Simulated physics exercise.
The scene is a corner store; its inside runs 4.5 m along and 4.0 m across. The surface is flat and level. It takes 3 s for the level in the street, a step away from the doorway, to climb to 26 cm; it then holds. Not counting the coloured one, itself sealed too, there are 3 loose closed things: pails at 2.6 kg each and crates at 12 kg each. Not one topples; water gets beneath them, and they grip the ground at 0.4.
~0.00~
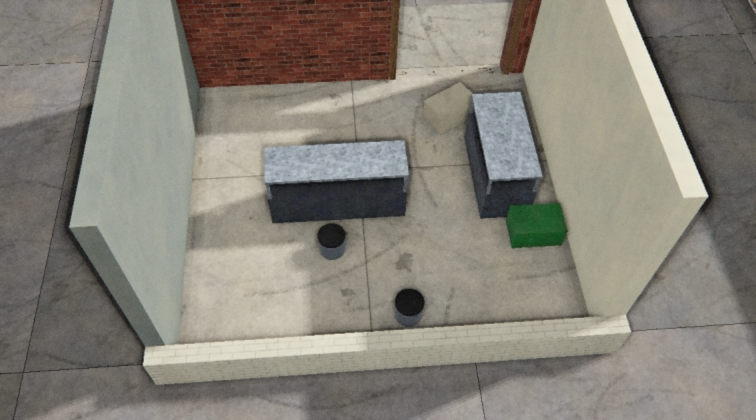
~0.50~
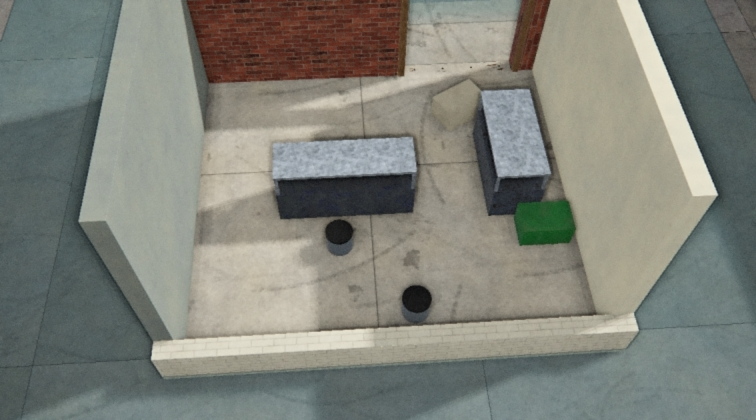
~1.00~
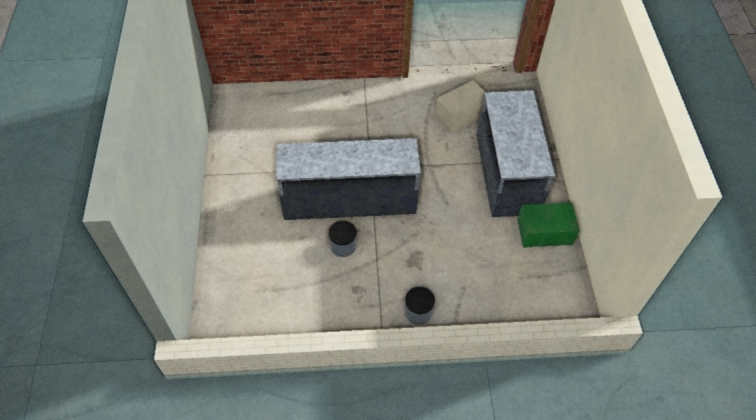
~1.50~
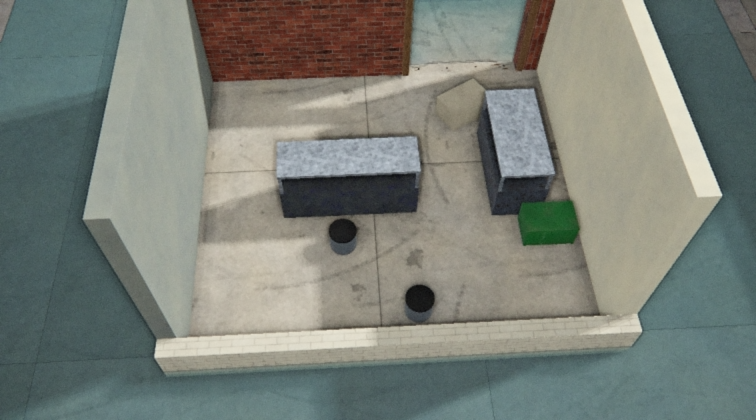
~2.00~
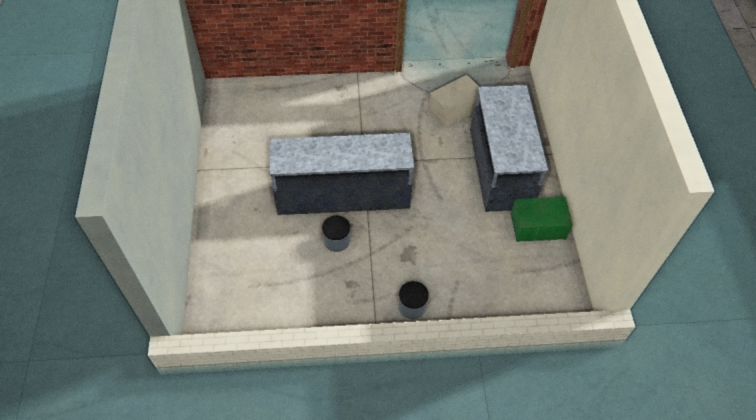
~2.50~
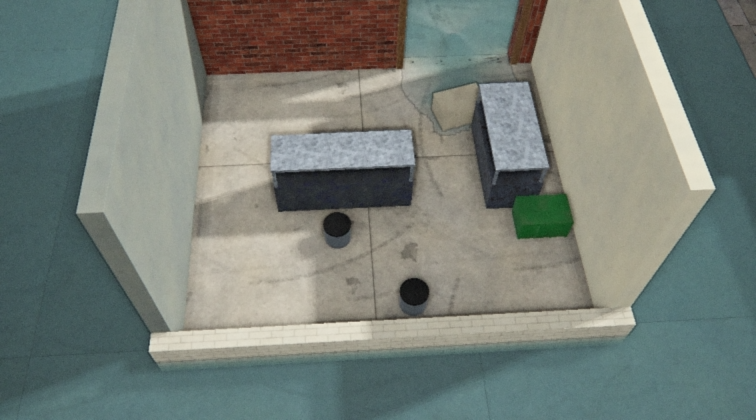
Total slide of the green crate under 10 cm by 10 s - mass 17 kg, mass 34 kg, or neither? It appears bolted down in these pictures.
The answer is neither mass.
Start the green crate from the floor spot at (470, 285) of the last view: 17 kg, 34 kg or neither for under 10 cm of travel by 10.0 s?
The answer: No weight will do.
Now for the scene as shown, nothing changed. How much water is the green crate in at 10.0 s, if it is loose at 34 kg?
Close to 14 cm deep.
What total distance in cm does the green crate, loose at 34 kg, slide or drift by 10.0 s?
140 cm or so in all.
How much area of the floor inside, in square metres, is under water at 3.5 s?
I'd put it close to 4.5 m2.
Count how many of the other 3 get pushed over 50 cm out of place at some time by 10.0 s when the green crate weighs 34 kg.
The total is 3.
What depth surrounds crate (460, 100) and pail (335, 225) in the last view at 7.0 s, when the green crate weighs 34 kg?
Around 14 cm and 0 cm.
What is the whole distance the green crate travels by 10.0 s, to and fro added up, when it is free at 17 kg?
I'd say roughly 350 centimetres in all.
After 3.5 s the green crate would be 0 cm from its start with 17 kg and 0 cm from its start with 34 kg; 0 cm of water round it then.
After 4.5 s the green crate would be 19 cm from its start with 17 kg and 4 cm from its start with 34 kg; 7 cm of water round it then.
After 7.0 s the green crate would be 112 cm from its start with 17 kg and 65 cm from its start with 34 kg; 11 cm of water round it then.
After 10.0 s the green crate would be 305 cm from its start with 17 kg and 81 cm from its start with 34 kg; 14 cm of water round it then.
